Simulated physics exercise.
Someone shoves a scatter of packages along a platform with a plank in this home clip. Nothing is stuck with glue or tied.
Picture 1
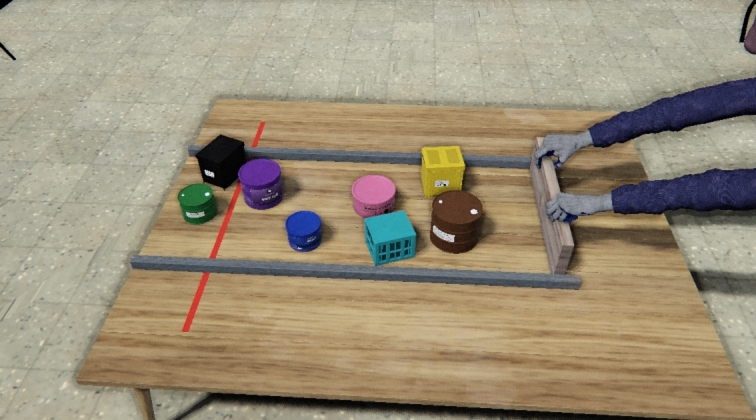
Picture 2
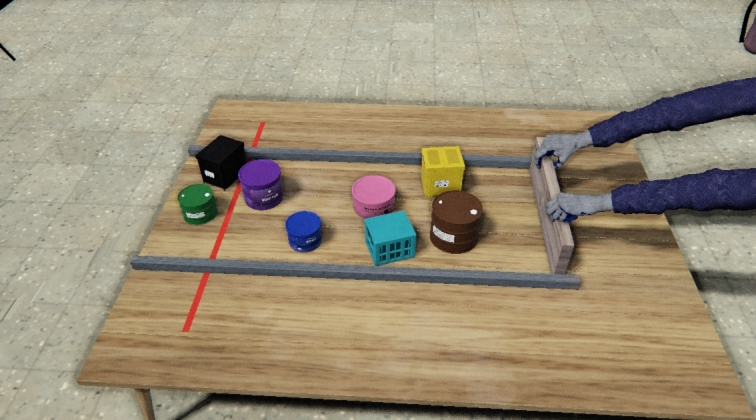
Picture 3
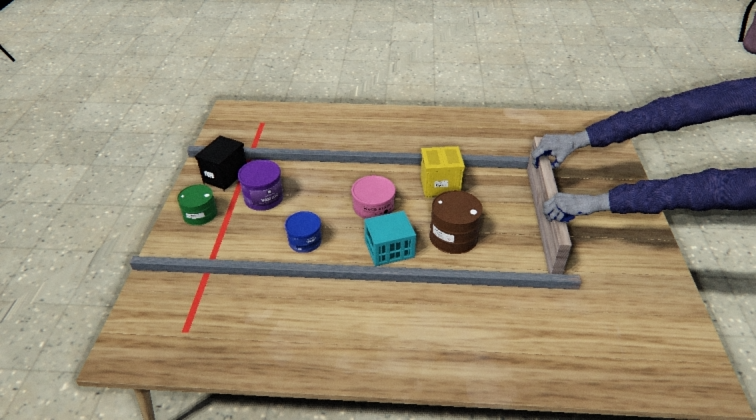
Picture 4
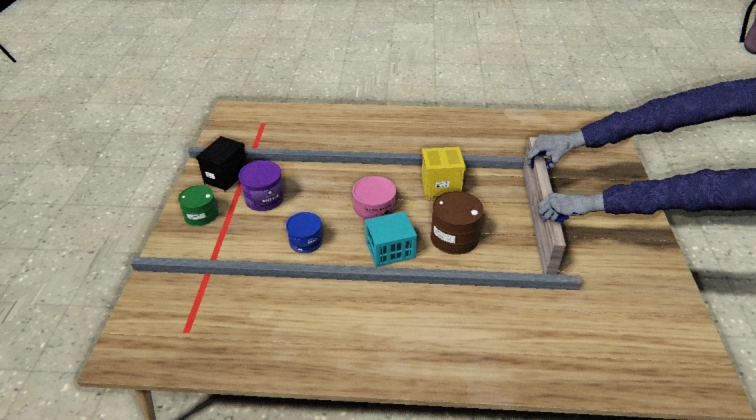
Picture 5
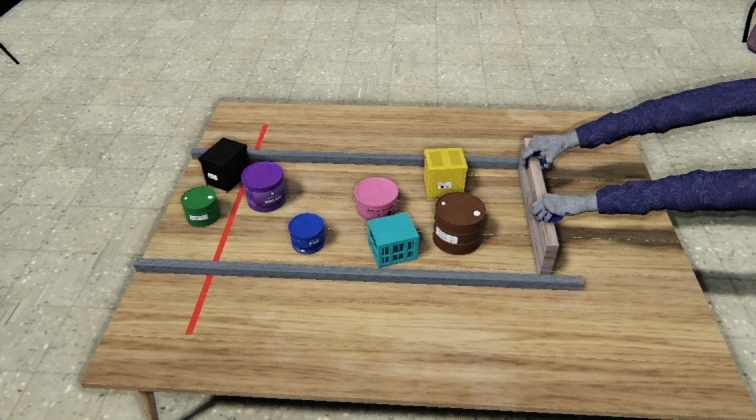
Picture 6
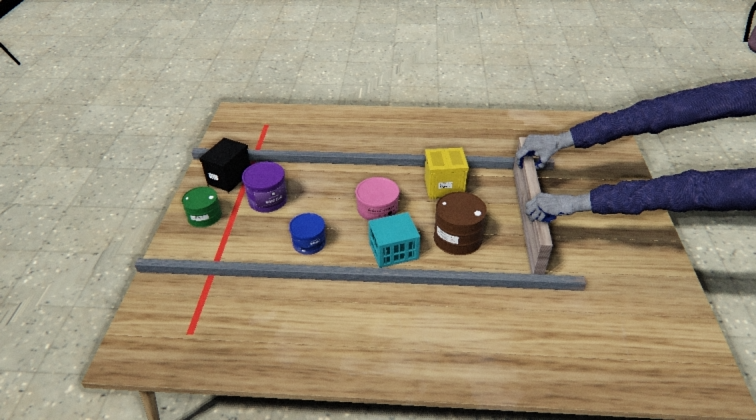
A person in dark blue sleeves and grey gloves holds a wooden plank upright at the right of a wooden table, seen from above. Between two grey rails sit a brown canister, yellow and teal crates, pink, blue and purple tubs, and, left of a red line, a black box and green canister. The hands slide the plank slightly left, the packages stay put, and the view shifts barely.
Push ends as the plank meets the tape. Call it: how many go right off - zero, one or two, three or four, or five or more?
One or two go off.
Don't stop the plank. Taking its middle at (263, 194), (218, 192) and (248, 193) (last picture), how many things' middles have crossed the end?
0; 5; 1.
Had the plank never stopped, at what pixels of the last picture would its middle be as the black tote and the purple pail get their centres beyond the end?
At (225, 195) for the black tote; at (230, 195) for the purple pail.
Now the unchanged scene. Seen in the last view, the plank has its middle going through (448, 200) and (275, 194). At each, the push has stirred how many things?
By then 3, and later 8.
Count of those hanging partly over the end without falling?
4, I think.
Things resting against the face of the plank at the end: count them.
Contact count: 3.
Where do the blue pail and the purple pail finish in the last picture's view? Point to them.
The blue pail comes to rest at (172, 207), and the purple pail comes to rest at (180, 179).
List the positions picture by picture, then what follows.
Green canister (198, 204); black tote (223, 162); purple pail (262, 185); plank (549, 203); tape (232, 207), in the first picture.
Black tote (223, 163); blue pail (304, 232), in the second picture.
Purple pail (262, 185); brown canister (455, 222), in the third picture.
Green canister (199, 205); pink pail (374, 199), in the fourth picture.
Black tote (226, 165); yellow tote (444, 174), in the fifth picture.
Green canister (202, 207); black tote (227, 166); purple pail (266, 187); plank (530, 203); tape (236, 209), in the sixth picture.
Early on, none off yet; green canister at rest near (202, 207); black tote at rest near (227, 166); purple pail at rest near (266, 187).
A while later, none off yet; green canister at rest near (202, 207); black tote at rest near (227, 166); purple pail travelled a little near (250, 185).
Finally, the number that fall off is one or two; lost, green canister.
